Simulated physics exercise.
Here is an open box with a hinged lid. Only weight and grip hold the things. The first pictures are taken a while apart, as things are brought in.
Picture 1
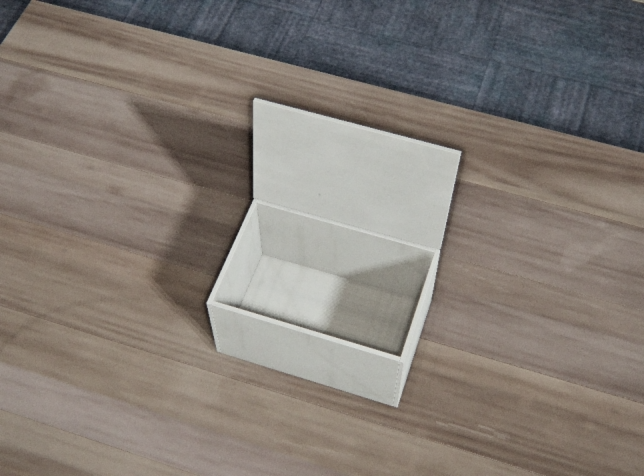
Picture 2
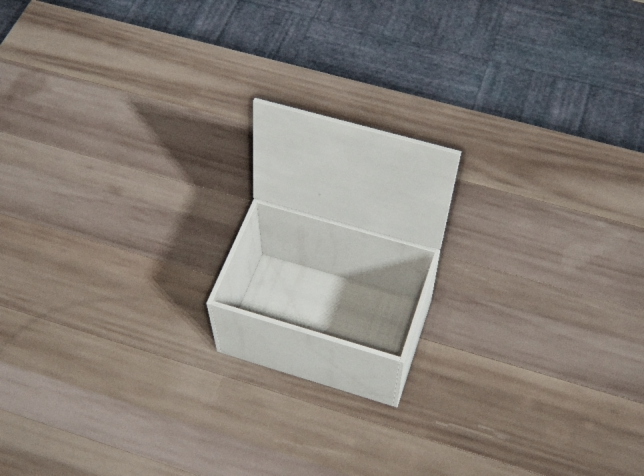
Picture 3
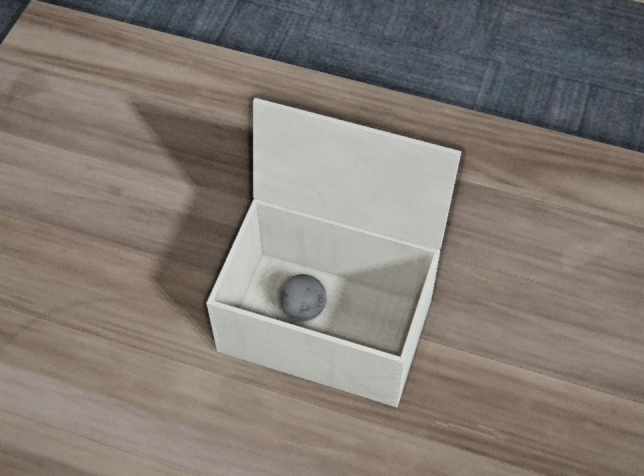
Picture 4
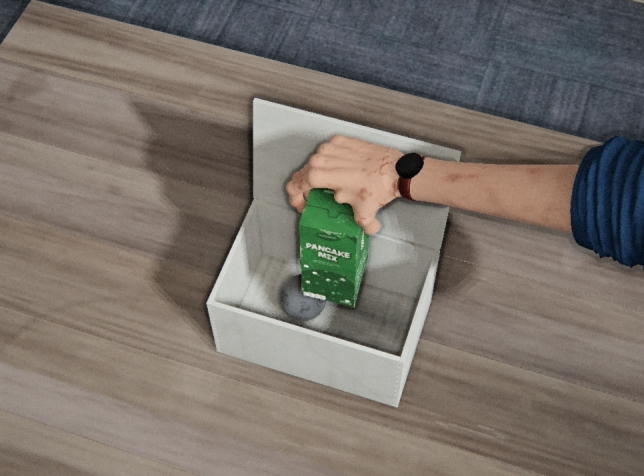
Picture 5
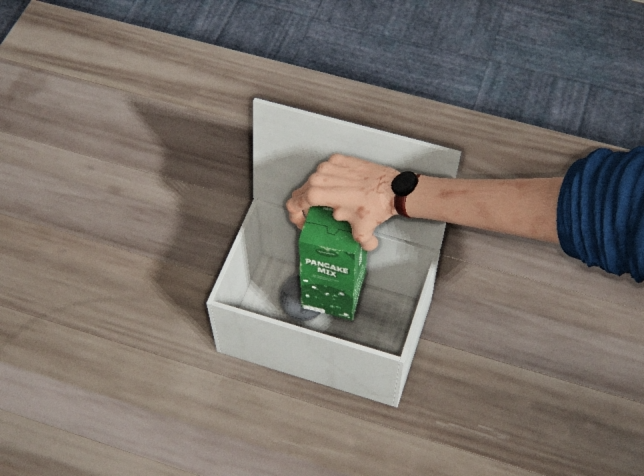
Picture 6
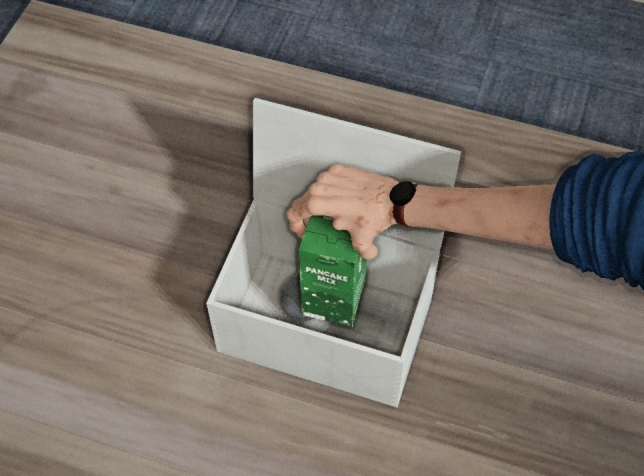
At first, an open white box with its lid raised stands empty on a wooden surface, and then a grey ball is inside it. A hand wearing a dark watch then holds a green pancake mix carton in the box beside the ball and lowers it slightly, partly hiding the ball.
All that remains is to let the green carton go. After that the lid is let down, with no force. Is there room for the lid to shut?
As it turns out, it sits on the rim.
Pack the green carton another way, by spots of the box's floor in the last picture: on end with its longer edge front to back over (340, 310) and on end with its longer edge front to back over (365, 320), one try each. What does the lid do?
First, it sits on the rim; second, it will not close.
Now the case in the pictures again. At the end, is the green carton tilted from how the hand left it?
The green carton ends up tilted.
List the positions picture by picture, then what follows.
The last thing is not in view yet, in the first picture.
The last thing is not in view yet, in the second picture.
The last thing is not in view yet; grey ball (303, 298), in the third picture.
On its way; green carton (336, 242), in the fourth picture.
On its way; green carton (335, 258), in the fifth picture.
In place under the hand; green carton (335, 266), in the sixth picture.
Then, 0.40 s after the last picture, green carton on its side near (342, 326); grey ball rolled about its own width.
Then, 1.40 s after the last picture, lid 72° above the rim; green carton on its side near (333, 341); grey ball rolled a little.
Then, 2.00 s after the last picture, lid 21° above the rim; green carton on its side near (333, 341); grey ball rolled a little.
At rest, lid shut; tipped over in the box, green carton; grey ball in place. Seen from the same camera at the end, green carton near (333, 341).
